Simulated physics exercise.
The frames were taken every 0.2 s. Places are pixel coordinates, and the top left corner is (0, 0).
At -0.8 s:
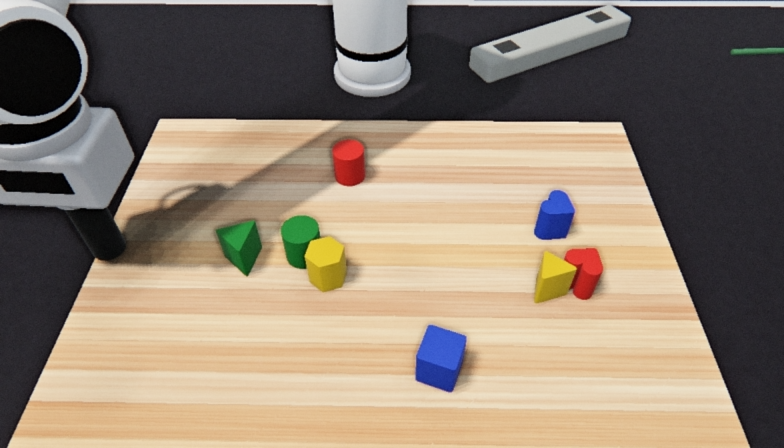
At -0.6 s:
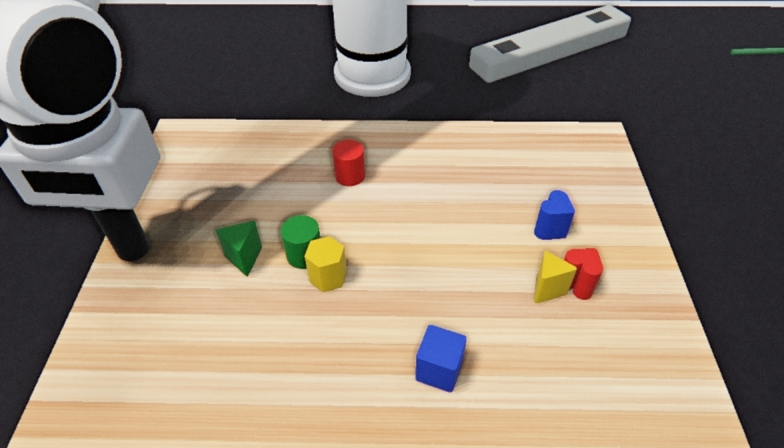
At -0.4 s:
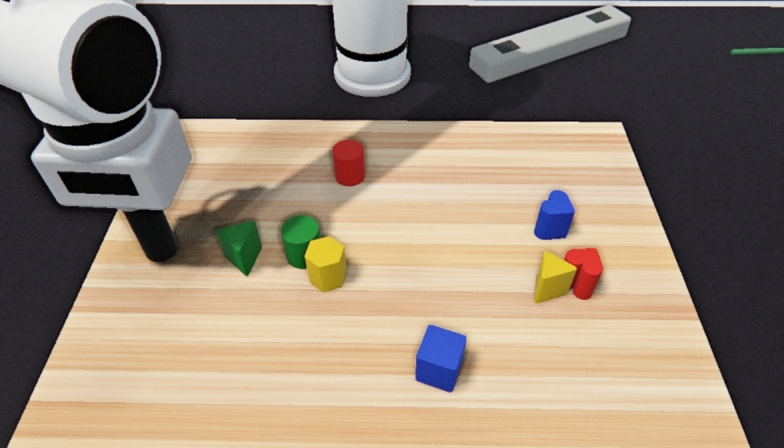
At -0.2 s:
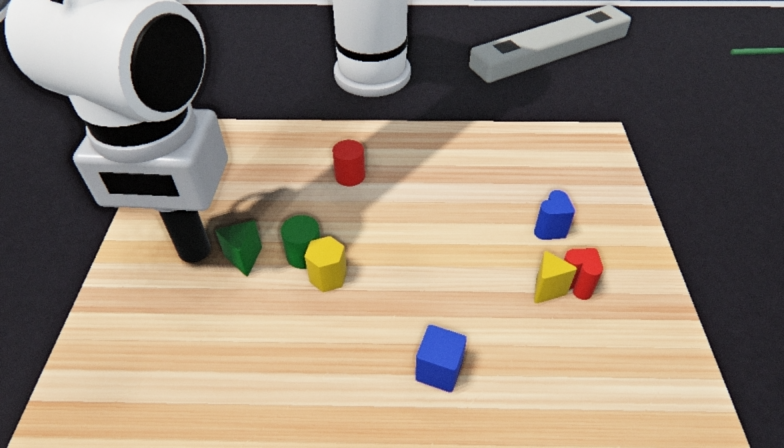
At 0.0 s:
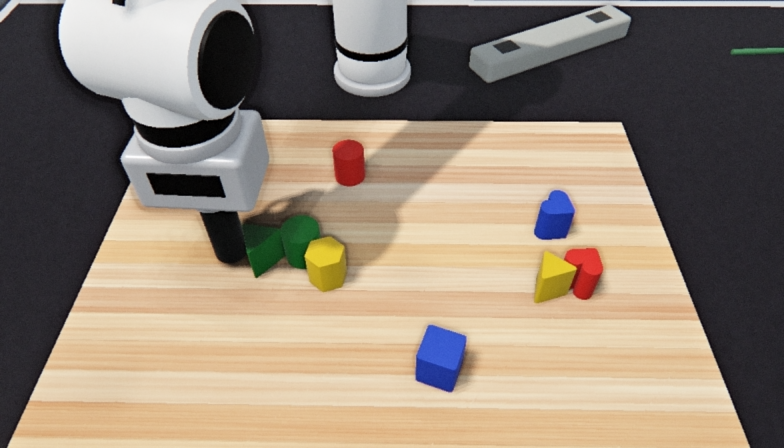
A white robot arm with a black bar at its tip slides steadily rightward along the left side of a pale striped wooden board, seen from above at a fixed angle. A green triangular piece, green round block and yellow hexagonal block sit near it, with red, blue and yellow pieces elsewhere. The bar reaches the triangular piece and pushes it slightly right, beside the green round block.
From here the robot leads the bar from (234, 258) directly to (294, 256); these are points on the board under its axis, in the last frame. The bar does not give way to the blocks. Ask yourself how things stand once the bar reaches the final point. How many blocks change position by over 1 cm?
Three or more shift.
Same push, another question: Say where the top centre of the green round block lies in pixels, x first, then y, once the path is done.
I'd expect the centre of its top face to be at (333, 226).
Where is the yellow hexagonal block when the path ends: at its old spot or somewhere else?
By the last moment of the path, the yellow hexagonal block has shifted.
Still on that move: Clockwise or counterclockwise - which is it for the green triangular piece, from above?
From overhead, clockwise.
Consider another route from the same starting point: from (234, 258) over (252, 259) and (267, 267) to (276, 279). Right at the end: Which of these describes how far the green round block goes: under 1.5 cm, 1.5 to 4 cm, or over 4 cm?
Result: 1.5-4 cm.
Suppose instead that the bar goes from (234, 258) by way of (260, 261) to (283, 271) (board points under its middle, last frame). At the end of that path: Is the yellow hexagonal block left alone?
I expect not.
On the path given first. Halfway along, bar (263, 250); green triangular piece (284, 238), turned 30° clockwise; green round block (319, 226); yellow hexagonal block (330, 254), turned 10° clockwise.
At the end, bar (293, 250); green triangular piece (306, 247), turned 60° clockwise; green round block (333, 226); yellow hexagonal block (341, 258).
